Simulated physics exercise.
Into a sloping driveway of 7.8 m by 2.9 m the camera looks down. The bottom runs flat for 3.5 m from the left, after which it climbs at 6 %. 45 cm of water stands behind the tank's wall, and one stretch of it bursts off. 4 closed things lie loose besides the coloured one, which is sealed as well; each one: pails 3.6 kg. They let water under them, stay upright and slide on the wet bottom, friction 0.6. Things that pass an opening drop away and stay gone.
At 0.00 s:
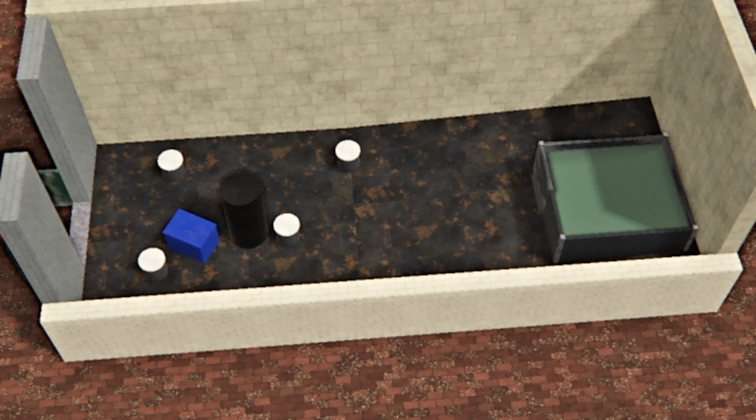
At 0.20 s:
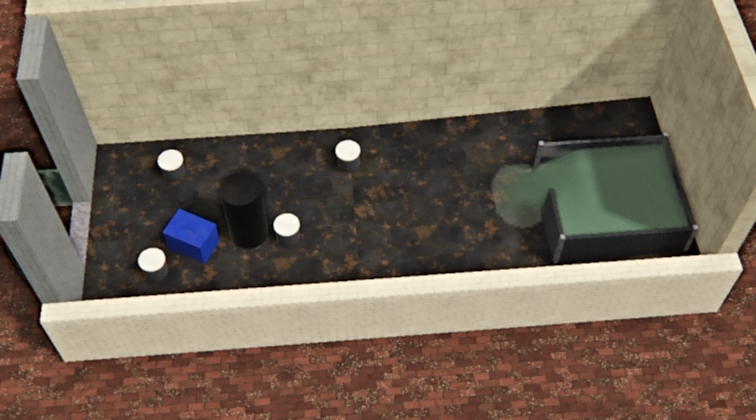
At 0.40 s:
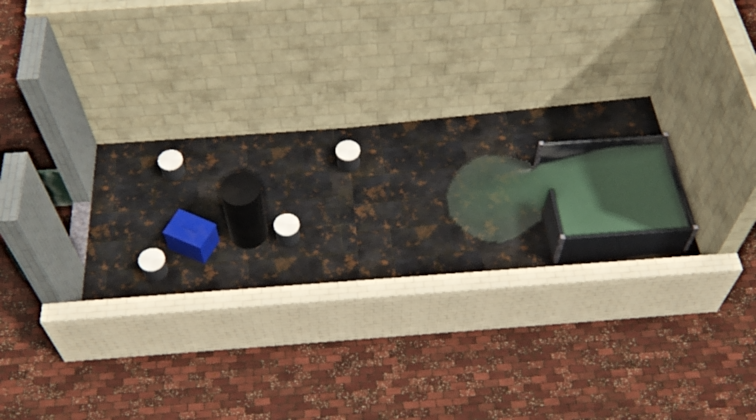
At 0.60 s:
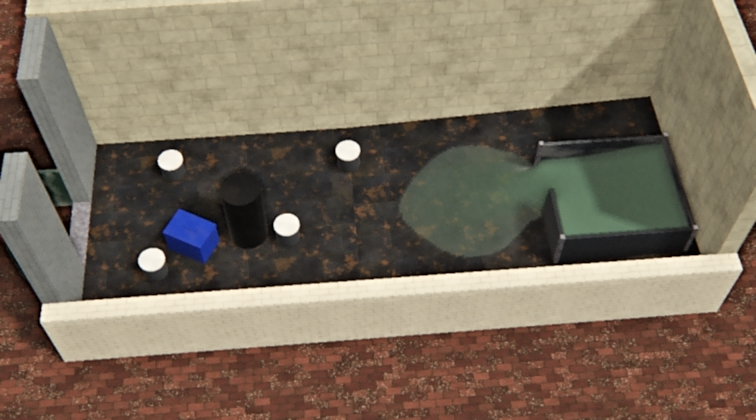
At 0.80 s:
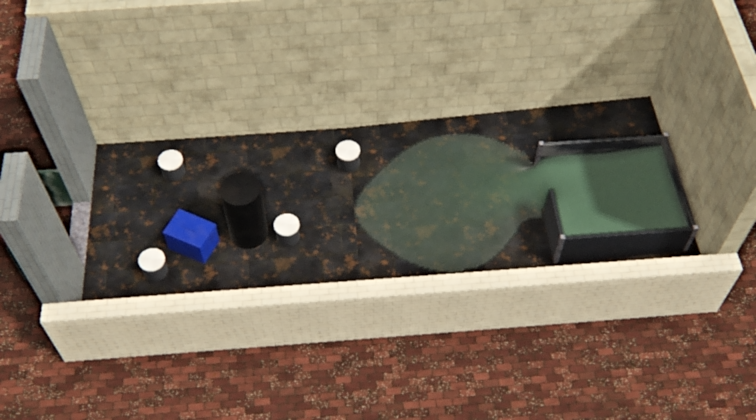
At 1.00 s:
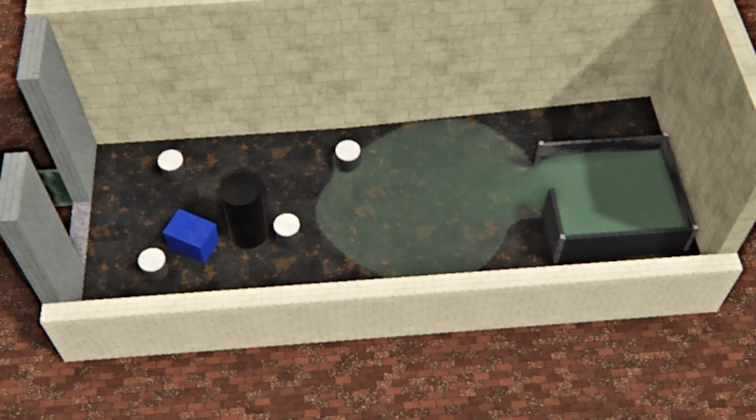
Green water held in a dark-walled tank at the right bursts through the tank's left side and pours onto the mottled driveway floor. It spreads leftward in a widening, rounded sheet across the middle, while the blue chest, the black cylinder and the white-topped objects stay still.
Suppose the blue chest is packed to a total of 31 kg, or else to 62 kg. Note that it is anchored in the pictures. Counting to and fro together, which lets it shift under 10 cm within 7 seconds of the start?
The packing that works: The lighter one.
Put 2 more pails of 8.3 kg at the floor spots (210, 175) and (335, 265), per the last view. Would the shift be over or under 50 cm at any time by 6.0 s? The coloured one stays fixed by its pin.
Order as asked - surpassed, not reached.
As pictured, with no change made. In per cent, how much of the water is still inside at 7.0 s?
84 % or so.
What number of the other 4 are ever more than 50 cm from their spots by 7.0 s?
That comes to 3.
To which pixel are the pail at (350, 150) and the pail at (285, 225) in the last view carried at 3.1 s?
(121, 145) and (172, 281), roughly.
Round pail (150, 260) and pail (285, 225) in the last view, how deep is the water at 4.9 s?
Roughly 9 and 11 cm.
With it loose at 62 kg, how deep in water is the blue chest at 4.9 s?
5 cm, roughly.
After 1.4 s the blue chest would be 0 cm from its start with 31 kg and 0 cm from its start with 62 kg; 0 cm of water round it then.
After 3.1 s the blue chest would be 0 cm from its start with 31 kg and 0 cm from its start with 62 kg; 2 cm of water round it then.
After 4.9 s the blue chest would be 0 cm from its start with 31 kg and 0 cm from its start with 62 kg; 5 cm of water round it then.
After 7.0 s the blue chest would be 0 cm from its start with 31 kg and 0 cm from its start with 62 kg; 9 cm of water round it then.
